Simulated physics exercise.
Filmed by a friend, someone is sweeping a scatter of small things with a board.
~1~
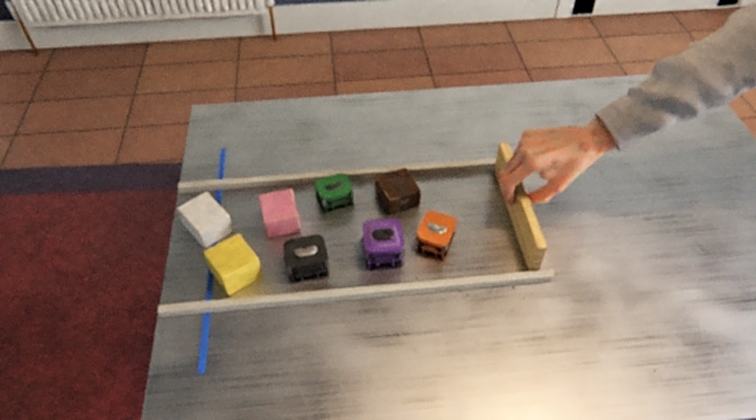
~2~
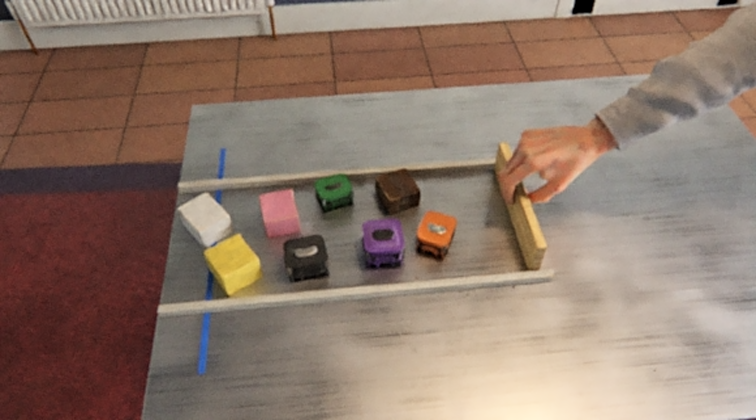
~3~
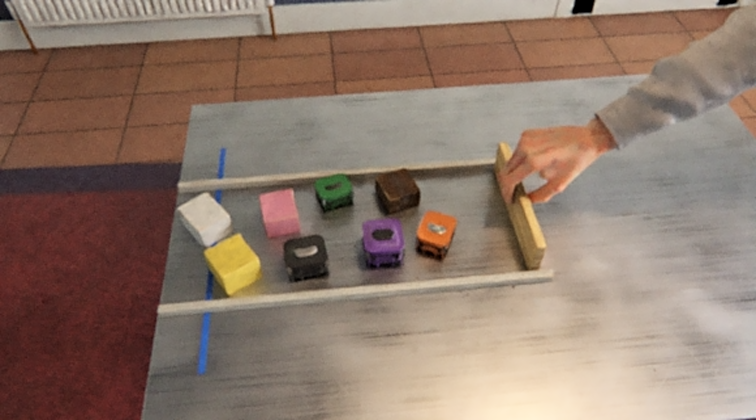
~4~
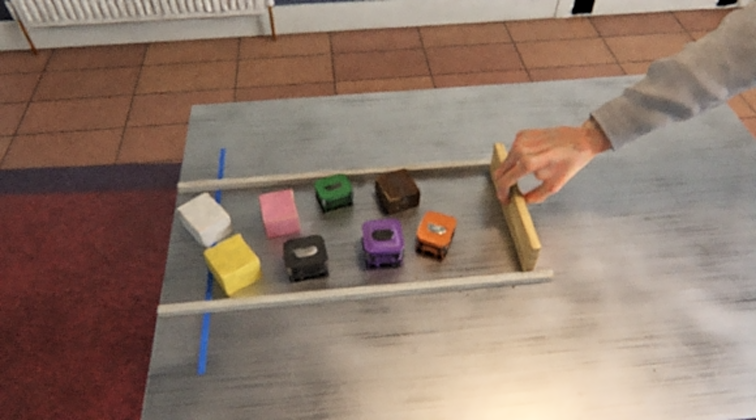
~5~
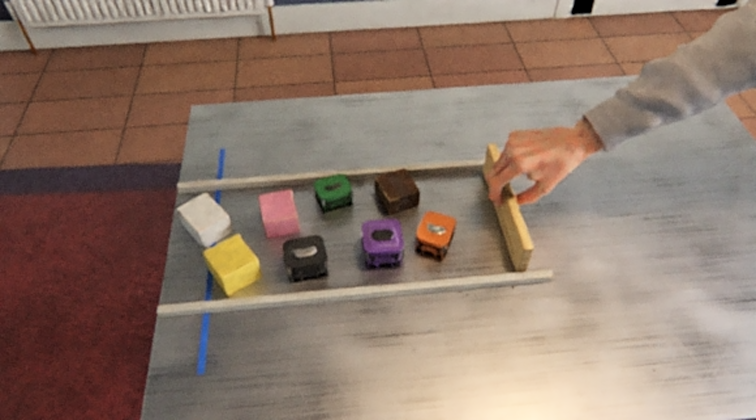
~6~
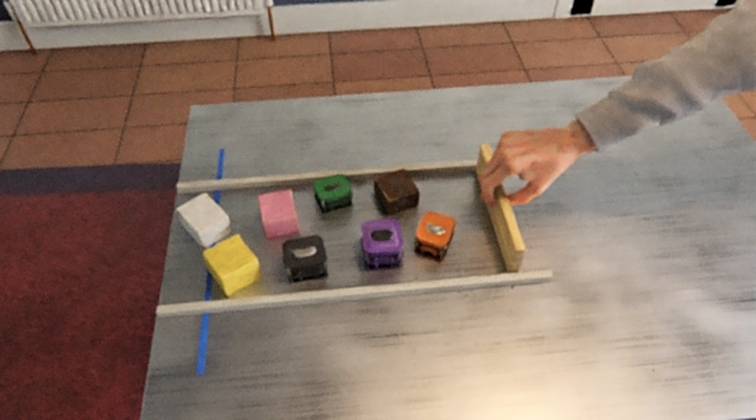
A hand in a grey sleeve grips a wooden board standing on a grey tabletop, seen from above at an angle, with floor tiles and a dark red rug beyond. Between two pale rails, white, yellow, pink, black, green, purple, brown and orange blocks and small cases lie scattered from a blue tape line rightward. The hand holds still, then slides the board slightly left, touching nothing, while the view barely shifts.
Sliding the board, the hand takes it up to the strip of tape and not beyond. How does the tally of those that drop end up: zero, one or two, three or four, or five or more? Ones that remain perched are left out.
The tally ends at five or more.
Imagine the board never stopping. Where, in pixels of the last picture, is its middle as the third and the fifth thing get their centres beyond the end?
Around (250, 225); afterwards around (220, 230).
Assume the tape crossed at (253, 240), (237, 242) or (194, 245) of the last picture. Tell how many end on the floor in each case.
The three tries give 2, 3 and 6.
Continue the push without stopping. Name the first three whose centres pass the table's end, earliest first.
It goes the yellow block, followed by the black case, and then the white block.
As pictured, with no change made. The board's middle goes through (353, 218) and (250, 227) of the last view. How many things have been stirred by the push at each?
Counts: 7, 8.
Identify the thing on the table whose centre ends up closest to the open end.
It's the pink block.
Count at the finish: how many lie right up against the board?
2.
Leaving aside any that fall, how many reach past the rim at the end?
Expected count: 1.
A little later, none off yet; white block at rest near (204, 220); yellow block at rest near (232, 265); pink block at rest near (278, 214).
Next, none off yet; white block at rest near (204, 220); yellow block shifted about its own width near (168, 263); pink block shifted a little near (256, 220).
When it is over, the number that fall off is five or more; down, purple case, green case, black case, yellow block and white block.
